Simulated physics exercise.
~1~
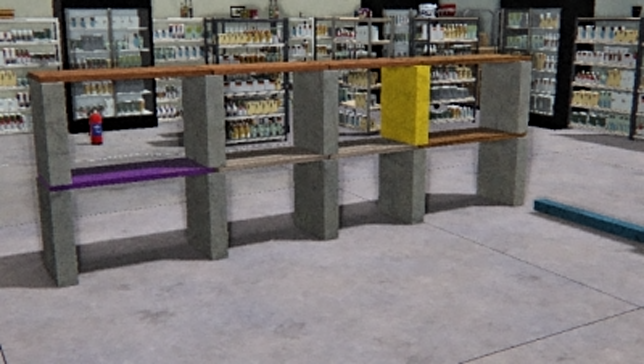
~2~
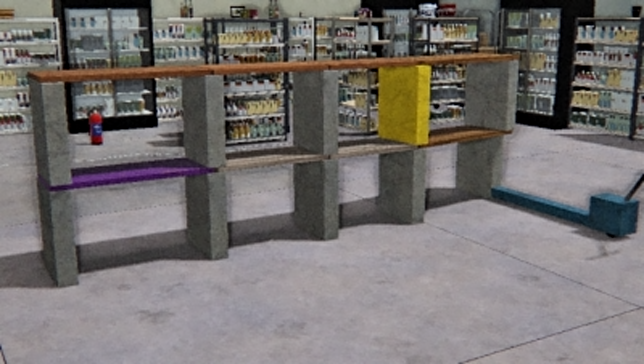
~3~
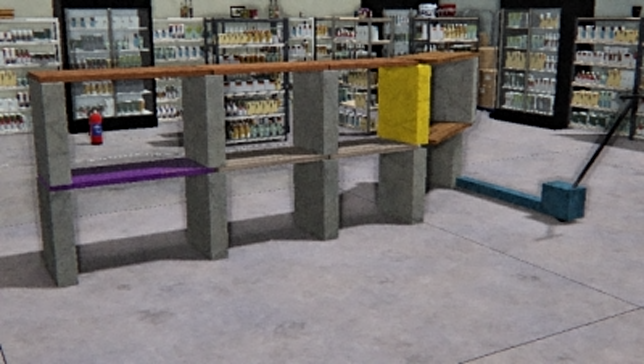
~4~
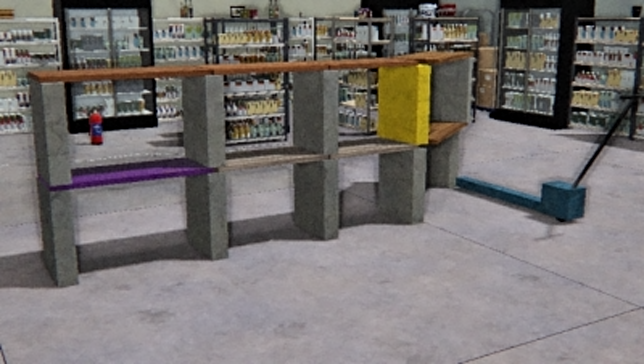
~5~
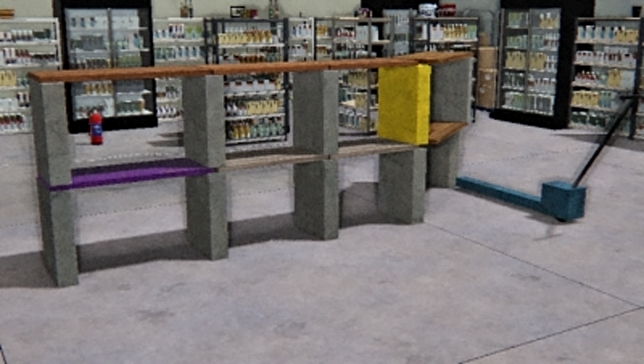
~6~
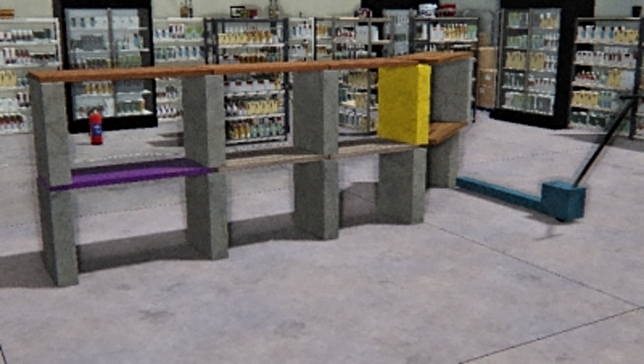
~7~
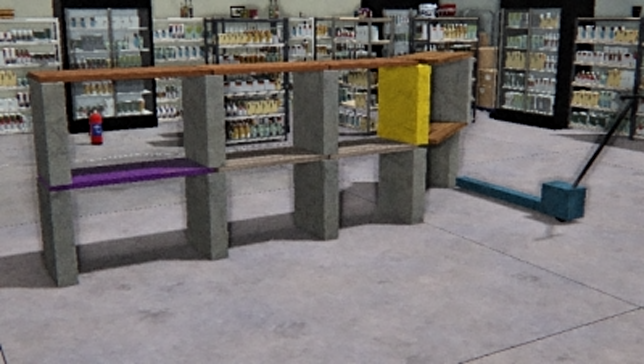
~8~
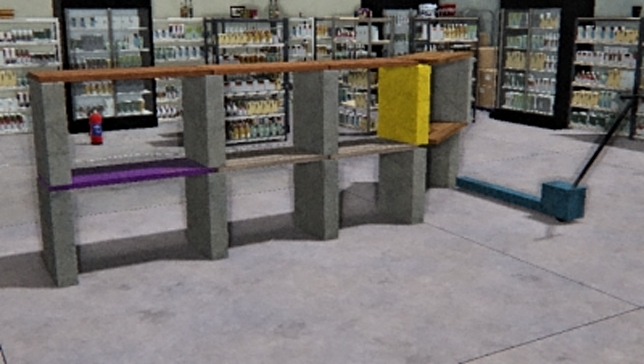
The footage shows a two-tier shelf of loose boards on grey blocks, with one purple board and one yellow upright, as a blue floor jack moves in from the right and pushes the far end leftward before stopping, leaving the shelf shifted there but still standing.
